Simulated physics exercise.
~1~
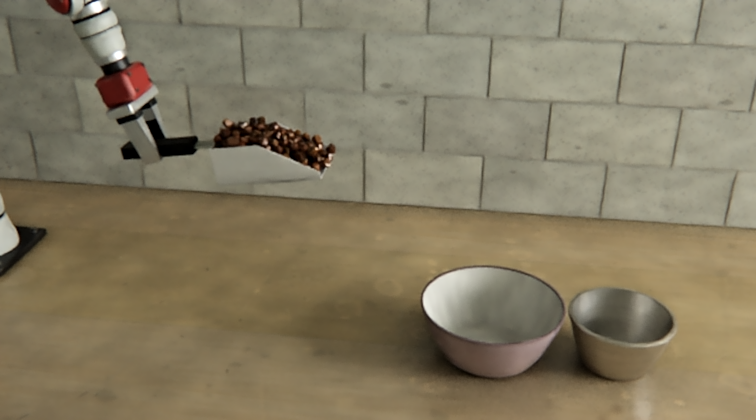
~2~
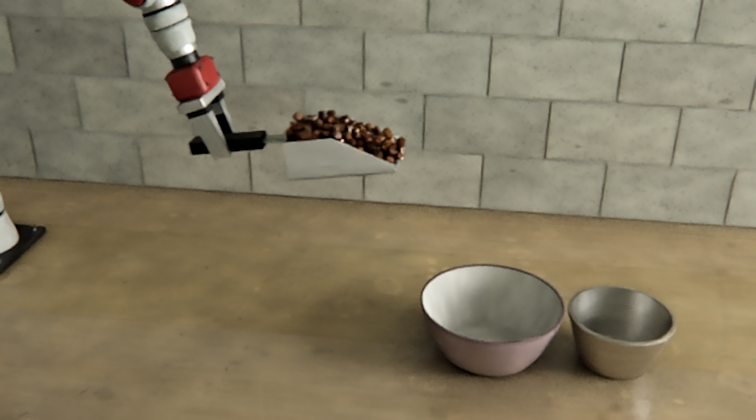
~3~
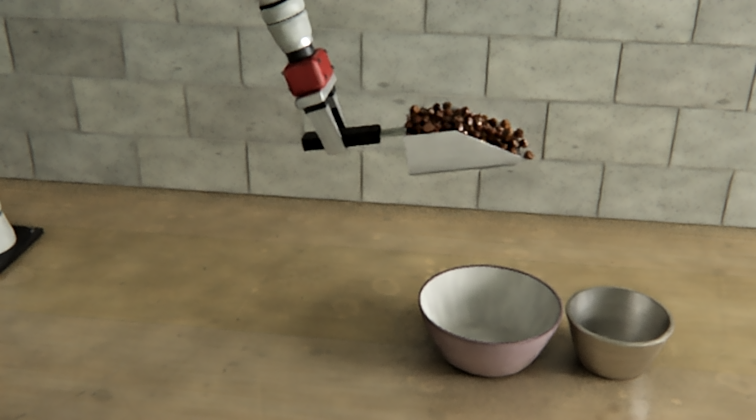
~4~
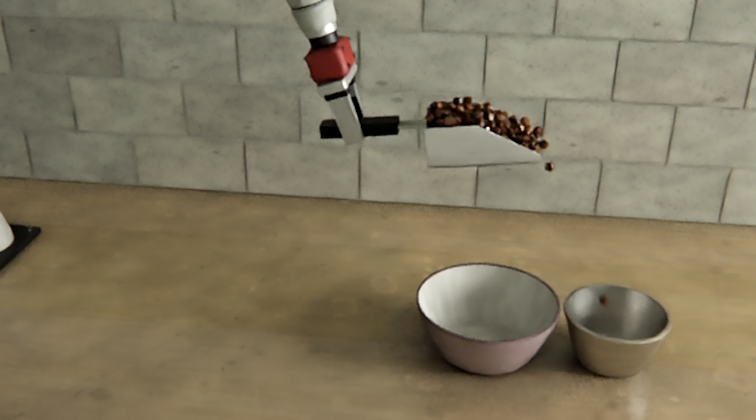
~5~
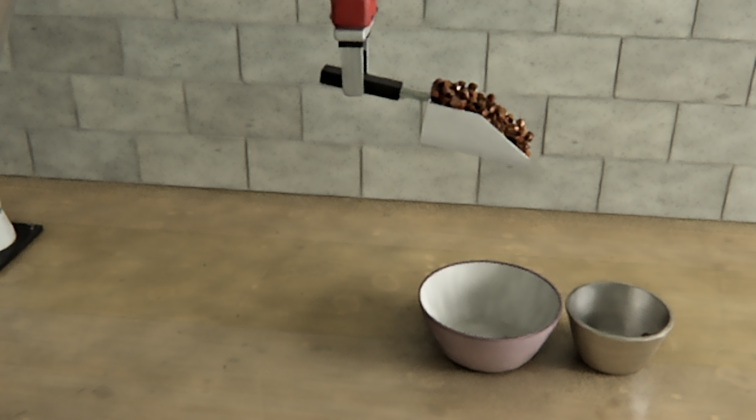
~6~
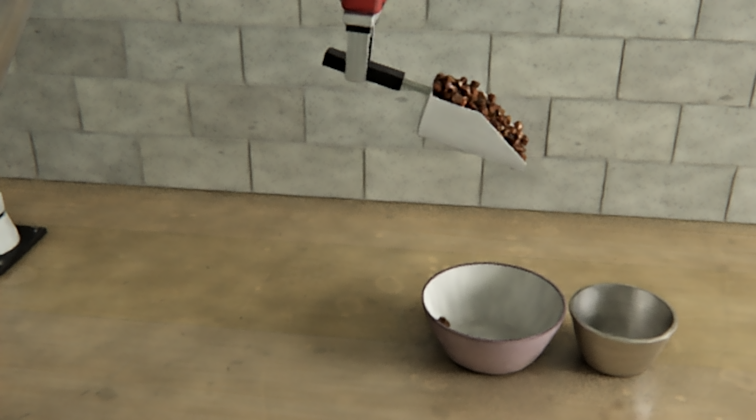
To begin with, a robot arm holds a scoop heaped with small brown pieces at the left, level above a wooden table, with a pink bowl and a smaller metal bowl standing to the right. The arm carries the scoop rightward past the grey brick wall until its tip is above the bowls. A few loose pieces slip off the front edge, and a speck appears in the metal bowl. The gripper then rises and tips the scoop forward, its front edge pointing down to the right. It ends tilted more steeply, still well filled, with a dark piece showing inside the pink bowl.
